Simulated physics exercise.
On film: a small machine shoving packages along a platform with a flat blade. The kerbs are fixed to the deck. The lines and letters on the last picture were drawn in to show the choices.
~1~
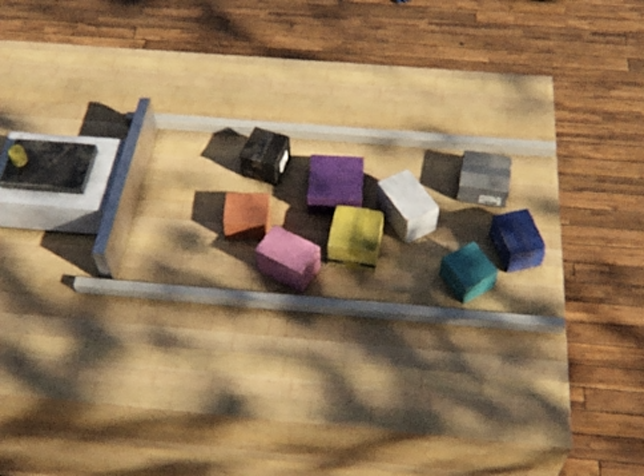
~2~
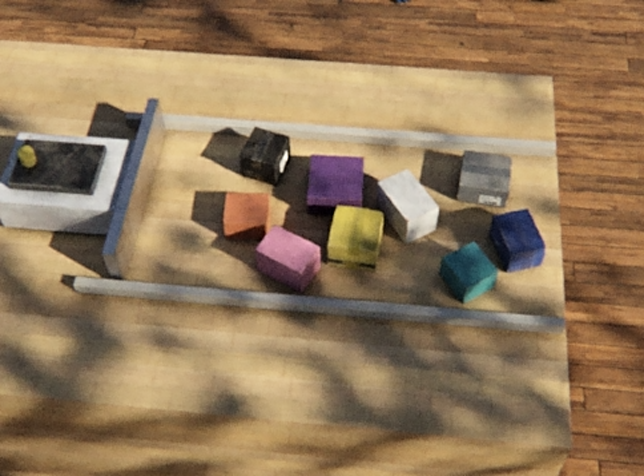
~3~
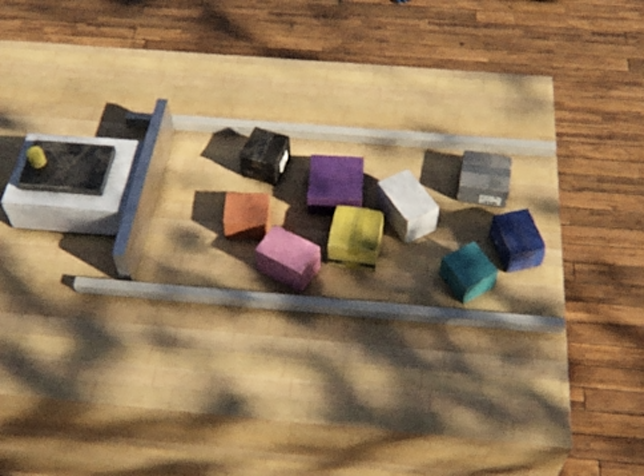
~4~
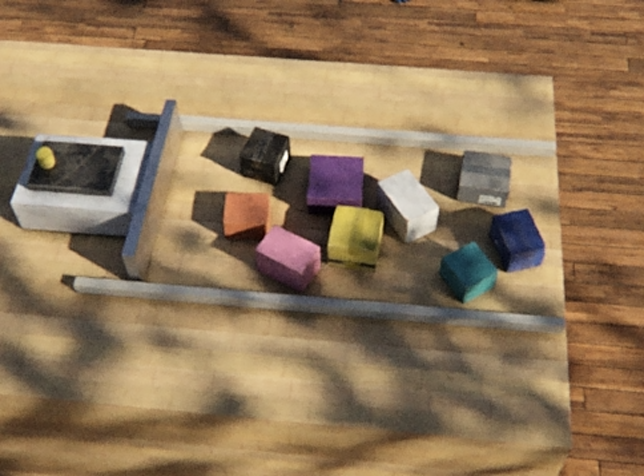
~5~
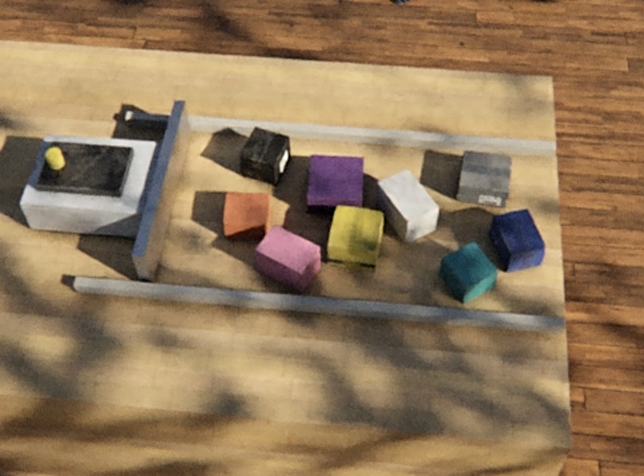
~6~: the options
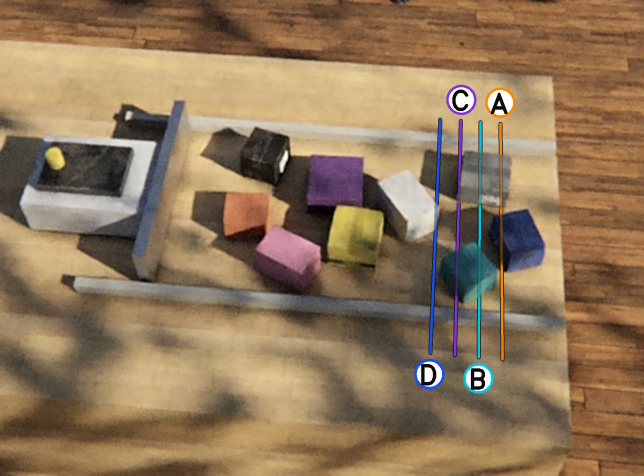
On a wooden platform, a small machine slides its flat blade right toward scattered colourful boxes.
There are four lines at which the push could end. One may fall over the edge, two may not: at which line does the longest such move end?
Stop at D.
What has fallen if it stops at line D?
It is the blue box.
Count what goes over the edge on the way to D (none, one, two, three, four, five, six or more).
In all, one.
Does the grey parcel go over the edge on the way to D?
No.
On the copy, A at (501, 231); B at (480, 229); C at (458, 227); D at (436, 226).
On D. First, robot (189, 176); black box (293, 157); orange crate (285, 220).
Then, robot (288, 183); grey parcel (504, 175); white crate (480, 215).
Finally, robot (364, 189); blue box over the edge; grey parcel (554, 170); one fallen.
By contrast, A drops six; B drops three; C drops three.
